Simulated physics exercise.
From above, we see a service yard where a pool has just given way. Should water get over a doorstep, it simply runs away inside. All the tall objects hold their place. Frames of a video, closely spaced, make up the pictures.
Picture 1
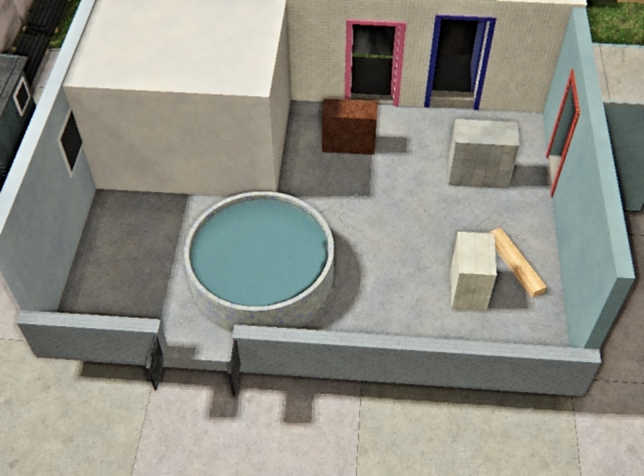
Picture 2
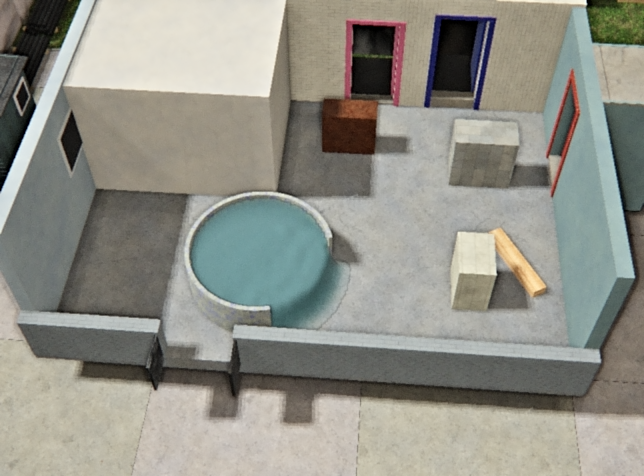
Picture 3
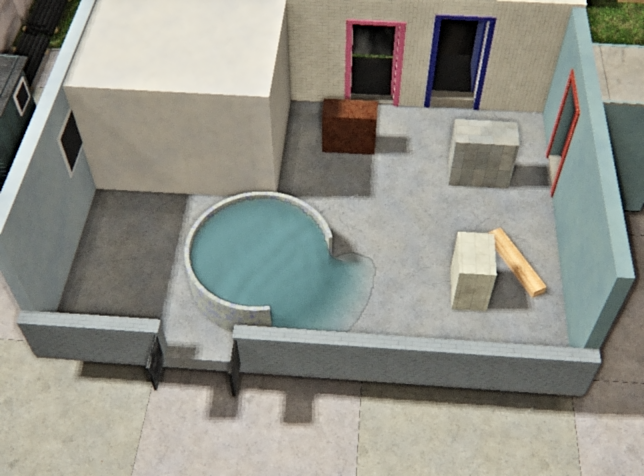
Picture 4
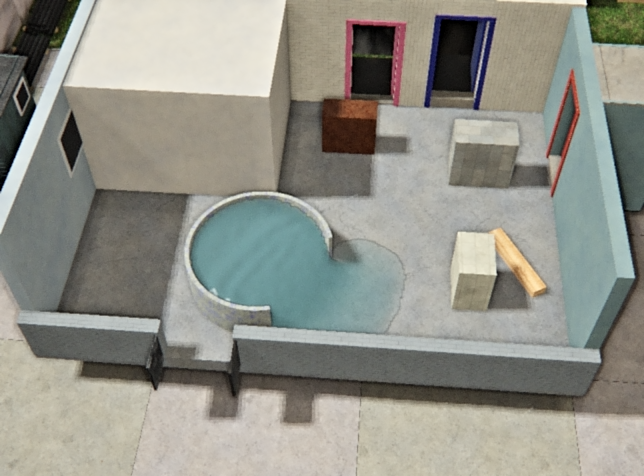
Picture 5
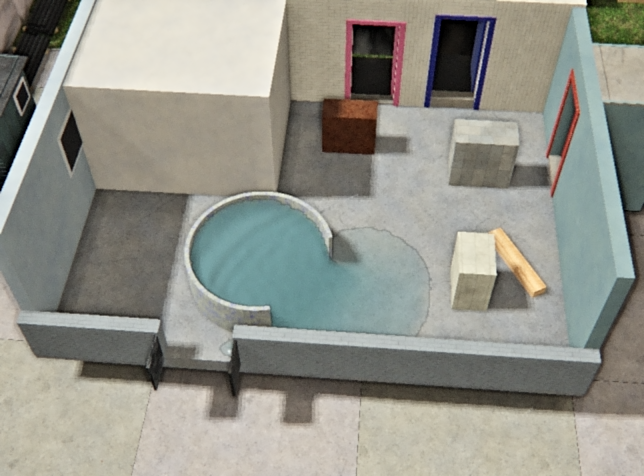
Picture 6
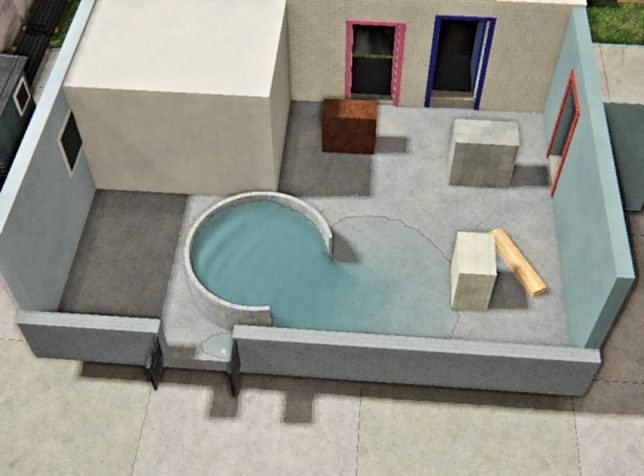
A walled service yard of grey paving is seen from above, its low pale-blue walls enclosing a round pool of teal water left of centre. Behind it sit a large cream block, a red-brown box and pink-edged and blue-edged openings, with pale blocks and a wooden beam at right. The pool's right side opens, and water pours out, spreading rightward across the floor while the view stays still.
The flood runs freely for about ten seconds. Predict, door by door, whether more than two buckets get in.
The blue door does not pass two; the pink door passes two; the red door does not pass two.
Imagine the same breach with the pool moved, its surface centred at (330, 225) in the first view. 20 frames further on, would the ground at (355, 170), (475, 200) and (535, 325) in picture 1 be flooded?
Going through the three places: Out of reach, in the spill, in the spill.
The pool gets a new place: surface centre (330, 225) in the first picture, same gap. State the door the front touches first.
That's the one in red.
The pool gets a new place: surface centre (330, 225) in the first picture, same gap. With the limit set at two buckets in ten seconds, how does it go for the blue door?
Blue door: Below the limit.
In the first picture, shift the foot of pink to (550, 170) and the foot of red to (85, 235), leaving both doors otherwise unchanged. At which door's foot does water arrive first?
Result: The door marked pink.
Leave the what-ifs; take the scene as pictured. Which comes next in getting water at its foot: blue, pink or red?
That is the one in red.
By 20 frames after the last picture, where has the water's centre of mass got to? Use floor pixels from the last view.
Somewhere near (398, 284).
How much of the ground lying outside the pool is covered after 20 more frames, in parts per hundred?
Near 55 in a hundred.
A moment on, water covers 25 % of the floor; the blue door not reached, the pink door not reached, the red door not reached.
Next, water covers 35 % of the floor; the blue door not reached, the pink door not reached, the red door not reached.
Then, water covers 55 % of the floor; the blue door not reached, the pink door not reached, the red door wet at the sill, nothing in.
Later, water covers 85 % of the floor; the blue door wet at the sill, nothing in, the pink door over two buckets in, the red door under two buckets in.
In the end, water covers 95 % of the floor; the blue door wet at the sill, nothing in, the pink door far over two buckets in, the red door under two buckets in.
